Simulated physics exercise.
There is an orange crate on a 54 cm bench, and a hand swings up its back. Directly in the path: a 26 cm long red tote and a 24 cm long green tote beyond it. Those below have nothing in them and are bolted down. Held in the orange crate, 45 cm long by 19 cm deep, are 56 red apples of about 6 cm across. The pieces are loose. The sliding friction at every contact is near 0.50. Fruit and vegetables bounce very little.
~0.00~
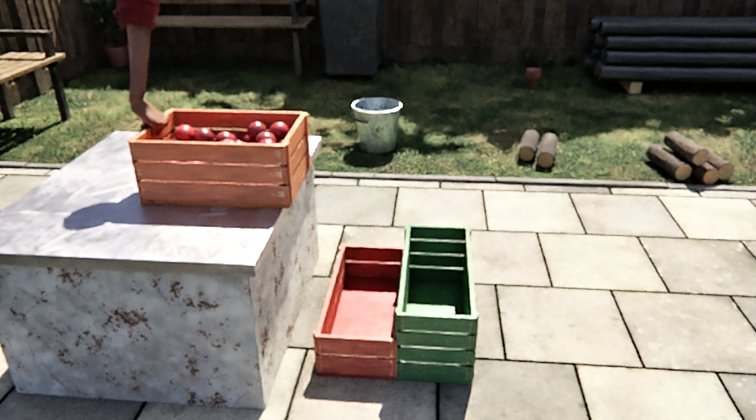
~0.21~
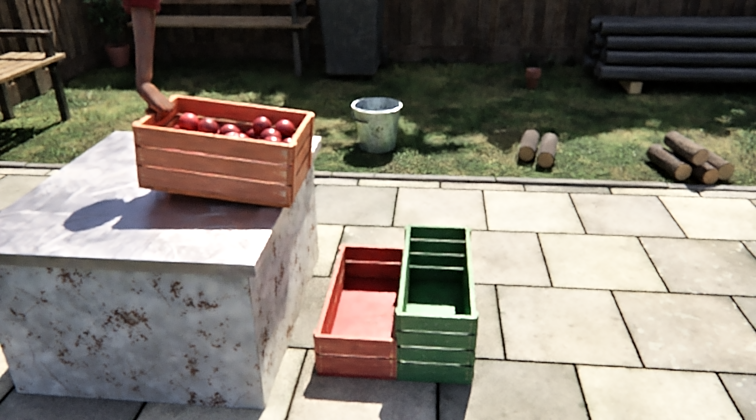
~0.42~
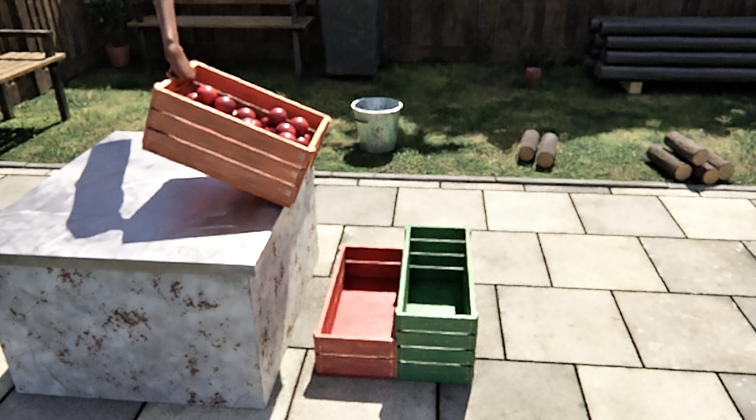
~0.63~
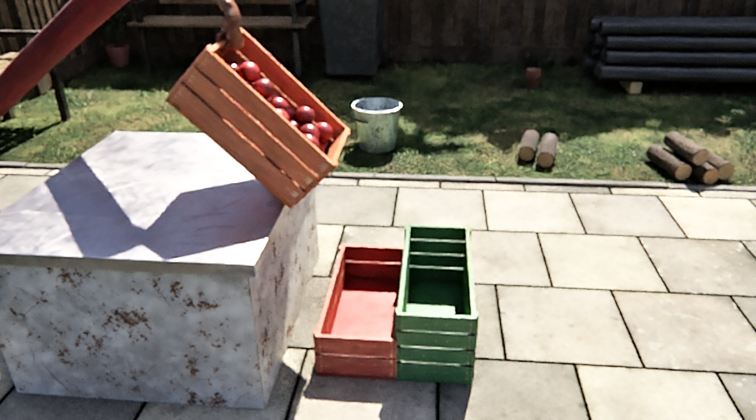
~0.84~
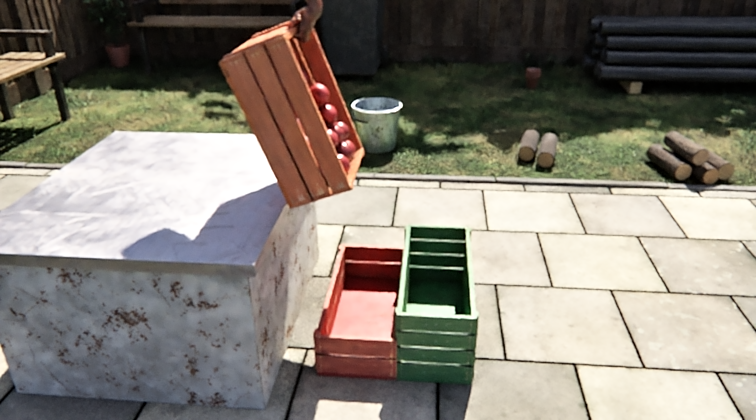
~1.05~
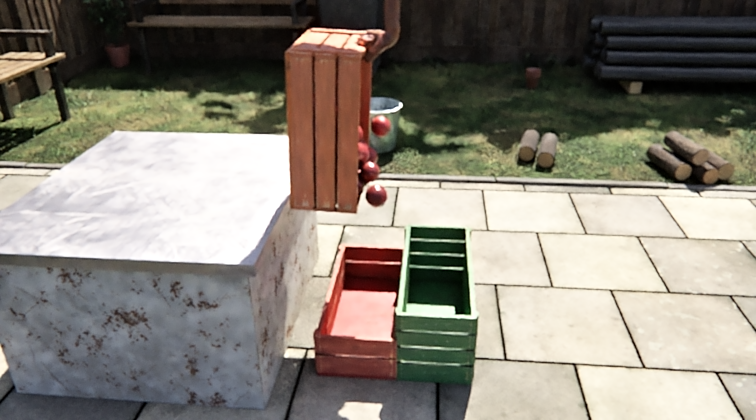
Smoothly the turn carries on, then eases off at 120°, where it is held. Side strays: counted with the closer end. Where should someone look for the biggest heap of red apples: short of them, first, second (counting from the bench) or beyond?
It's the green tote, the more distant one.
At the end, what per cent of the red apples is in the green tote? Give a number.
Estimated share: Around 60 in a hundred.
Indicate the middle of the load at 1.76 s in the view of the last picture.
(422, 306).
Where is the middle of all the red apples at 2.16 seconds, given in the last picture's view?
Somewhere around (423, 310) in pixels.
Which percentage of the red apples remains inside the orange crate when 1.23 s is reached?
About 75 percent.
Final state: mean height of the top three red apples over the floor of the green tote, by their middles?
That is close to 10 centimetres.
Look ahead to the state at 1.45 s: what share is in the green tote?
By that time, roughly 25 percent.
After 1.23 s, tilt 109°; 43 still in the orange crate, 1 in the green tote and 12 in the air.
After 1.45 s, tilt 119°; 12 still in the orange crate, 2 in the red tote, 14 in the green tote and 28 in the air.
After 1.76 s, tilt 120°; 15 in the red tote, 34 in the green tote, 2 on the ground beyond the green tote and 5 in the air.
When it is over (at 2.16 s), 18 in the red tote, 35 in the green tote and 3 on the ground beyond the green tote.
